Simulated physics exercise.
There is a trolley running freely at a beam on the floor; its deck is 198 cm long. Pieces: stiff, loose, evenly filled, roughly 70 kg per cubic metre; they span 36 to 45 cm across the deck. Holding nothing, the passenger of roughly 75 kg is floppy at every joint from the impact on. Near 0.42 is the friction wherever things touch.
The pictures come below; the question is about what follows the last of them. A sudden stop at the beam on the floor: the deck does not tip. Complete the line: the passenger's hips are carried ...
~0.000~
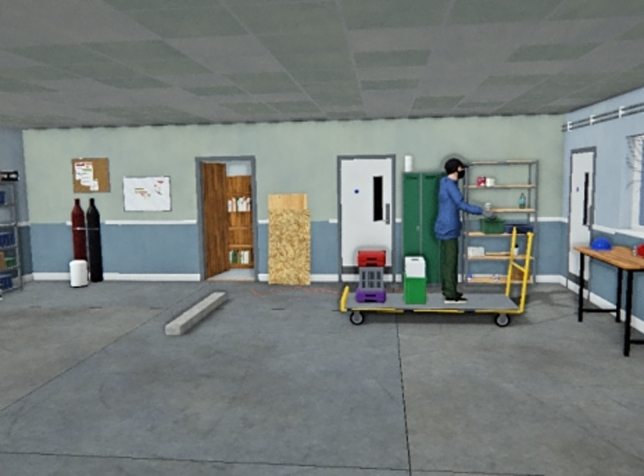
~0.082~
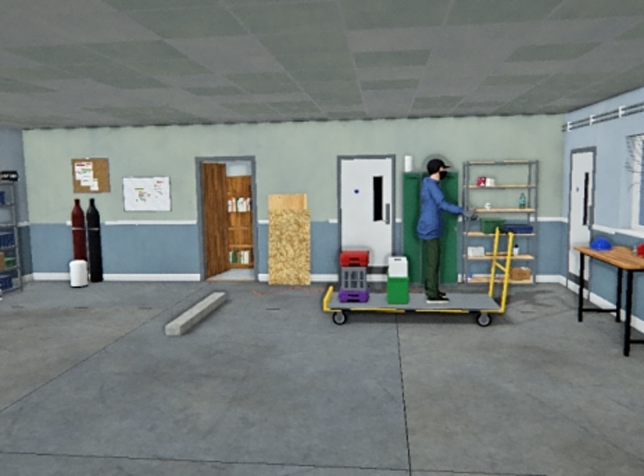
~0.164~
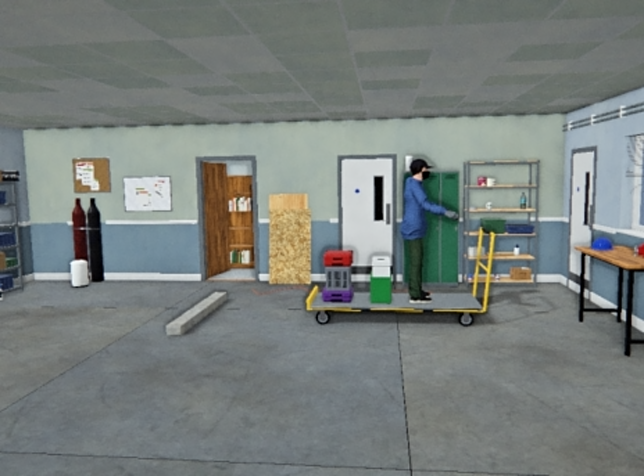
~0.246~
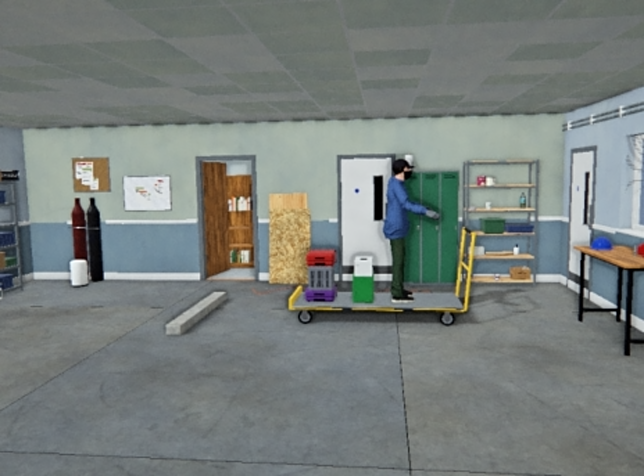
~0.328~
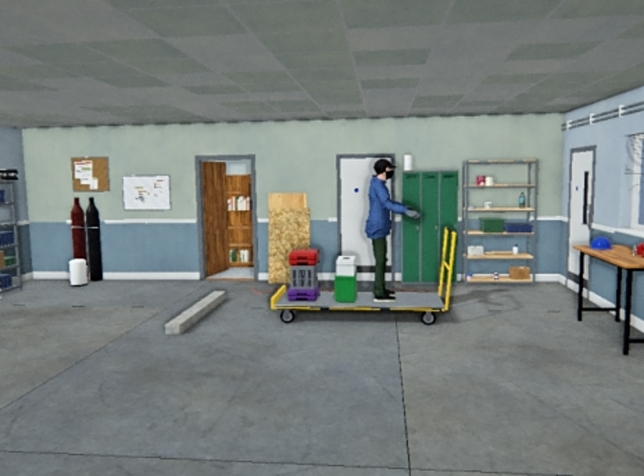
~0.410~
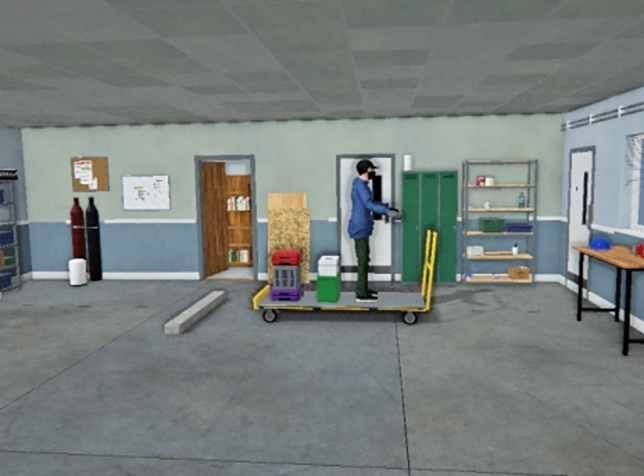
The passenger's hips are carried over the front rim.
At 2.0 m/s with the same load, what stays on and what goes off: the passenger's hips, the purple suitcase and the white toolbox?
I'd expect the hips to stay in place, purple to stay in place and white to come away.
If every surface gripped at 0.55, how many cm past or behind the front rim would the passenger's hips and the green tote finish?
Hips 20 past, green 60 behind.
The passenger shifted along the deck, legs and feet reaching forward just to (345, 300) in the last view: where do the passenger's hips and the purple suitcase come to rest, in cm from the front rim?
Result: Hips 60 cm past rim; purple 20 cm behind rim.
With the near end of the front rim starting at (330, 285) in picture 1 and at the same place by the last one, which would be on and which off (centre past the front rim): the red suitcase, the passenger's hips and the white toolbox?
Outcome: Red lost; hips kept; white lost.
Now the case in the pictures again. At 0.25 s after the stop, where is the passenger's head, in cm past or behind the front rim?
Position: Approx. 70 cm behind the front rim.
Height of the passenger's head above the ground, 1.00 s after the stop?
The head is roughly 40 cm up.
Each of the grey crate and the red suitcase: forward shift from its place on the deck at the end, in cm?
The grey one ends about 150 cm forward, the red one about 240 cm.
Impact comes at 0.73 s.
After 0.98 s the passenger's hips are 58 cm behind the rim, near (241, 247) in the last picture's view.
After 1.28 s the passenger's hips are 4 cm behind the rim, near (201, 276) in the last picture's view.
After 1.73 s the passenger's hips are 42 cm past the rim, near (167, 304) in the last picture's view.
At rest, 4.3 s, past the rim, grey crate, red suitcase, white toolbox and the passenger's hips; behind it, green tote and purple suitcase.
